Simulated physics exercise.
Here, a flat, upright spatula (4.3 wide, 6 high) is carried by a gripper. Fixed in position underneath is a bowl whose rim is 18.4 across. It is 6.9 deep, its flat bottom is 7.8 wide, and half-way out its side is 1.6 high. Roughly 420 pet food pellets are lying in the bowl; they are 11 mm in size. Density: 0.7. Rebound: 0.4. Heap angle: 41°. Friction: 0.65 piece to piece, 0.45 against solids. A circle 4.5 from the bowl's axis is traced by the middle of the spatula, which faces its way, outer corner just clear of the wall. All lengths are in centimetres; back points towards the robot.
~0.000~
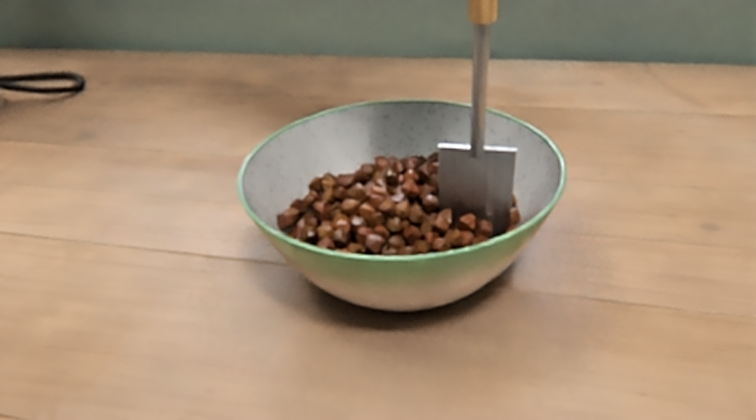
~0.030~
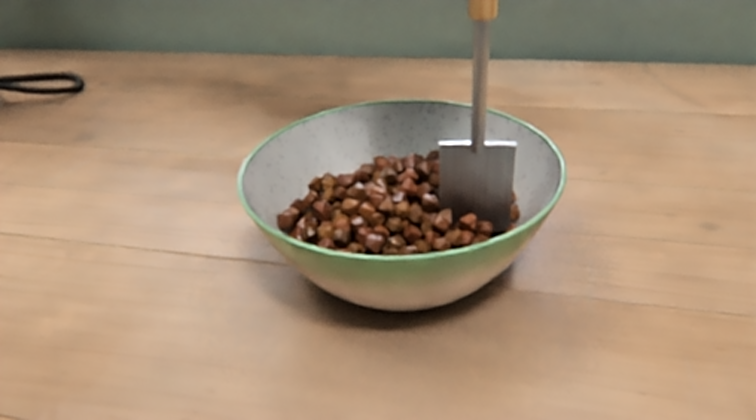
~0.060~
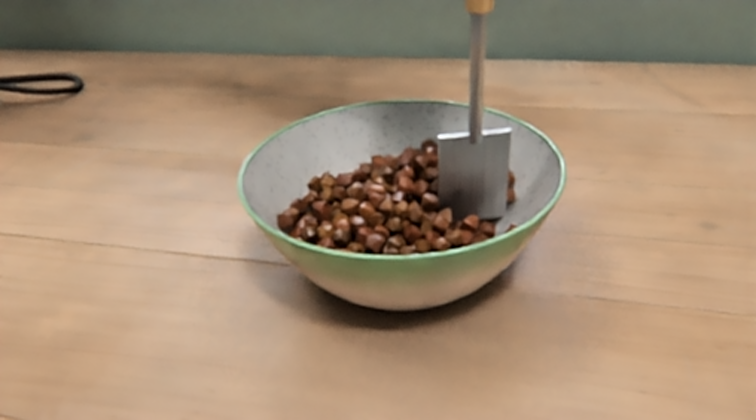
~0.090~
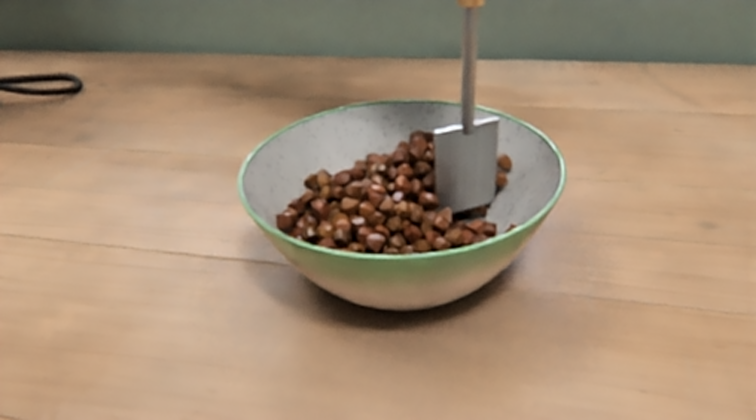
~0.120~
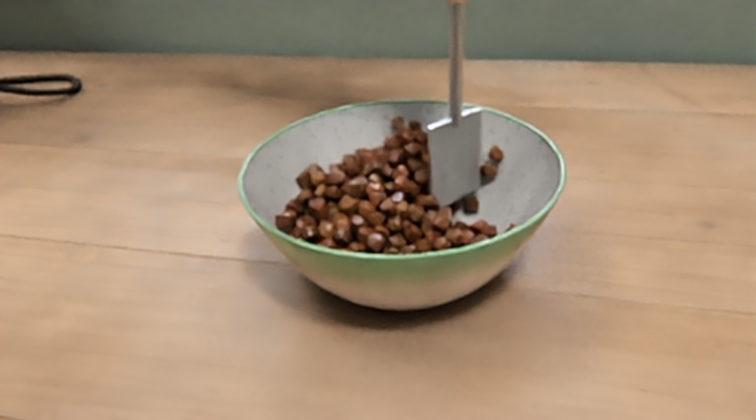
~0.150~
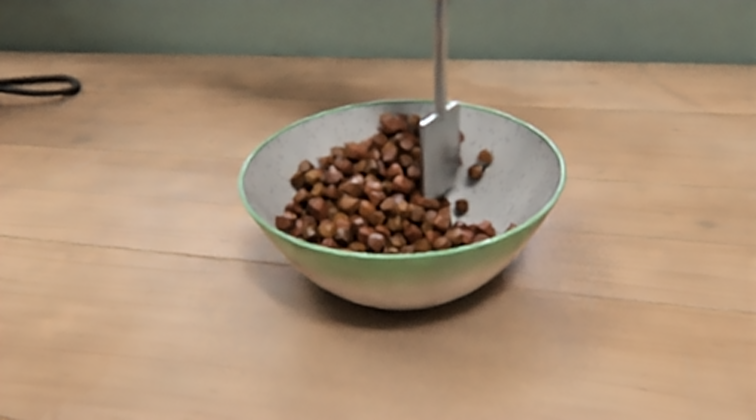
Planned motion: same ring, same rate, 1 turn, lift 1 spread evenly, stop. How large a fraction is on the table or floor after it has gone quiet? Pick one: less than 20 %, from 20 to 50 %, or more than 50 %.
Less than 20 %.
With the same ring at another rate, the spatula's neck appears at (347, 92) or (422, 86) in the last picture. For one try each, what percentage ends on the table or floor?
Roughly 30 per cent on the first try and 15 per cent on the second.
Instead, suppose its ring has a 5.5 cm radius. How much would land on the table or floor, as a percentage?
Then about 0 per cent.
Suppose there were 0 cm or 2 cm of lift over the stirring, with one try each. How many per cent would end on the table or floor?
Near 10 in a hundred, then 5 in a hundred.
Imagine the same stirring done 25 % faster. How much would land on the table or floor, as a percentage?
Estimated share: About 15 per cent.
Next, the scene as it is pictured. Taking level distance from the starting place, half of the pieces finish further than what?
Distance: Close to 7 cm.
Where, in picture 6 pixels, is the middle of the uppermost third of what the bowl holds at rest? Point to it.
The centre sits around (465, 181) in the last picture.
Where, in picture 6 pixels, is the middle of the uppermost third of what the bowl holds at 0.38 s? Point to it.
Centre estimate: Approx. (306, 195) px.
After 0.38 s, 179° round, highest piece 10 above the table; 413 in the bowl, 3 on the table or floor, 6 in flight or on the tool.
After 0.60 s, 293° round, highest piece 9 above the table; 389 in the bowl, 27 on the table or floor, 6 in flight or on the tool.
After 0.91 s, 0° round, highest piece 8 above the table; 380 in the bowl, 42 on the table or floor.
After 1.61 s, 0° round, highest piece 7 above the table; 380 in the bowl, 42 on the table or floor.
In the end, 380 in the bowl, 42 on the table or floor. That is 10 % on the table or floor.
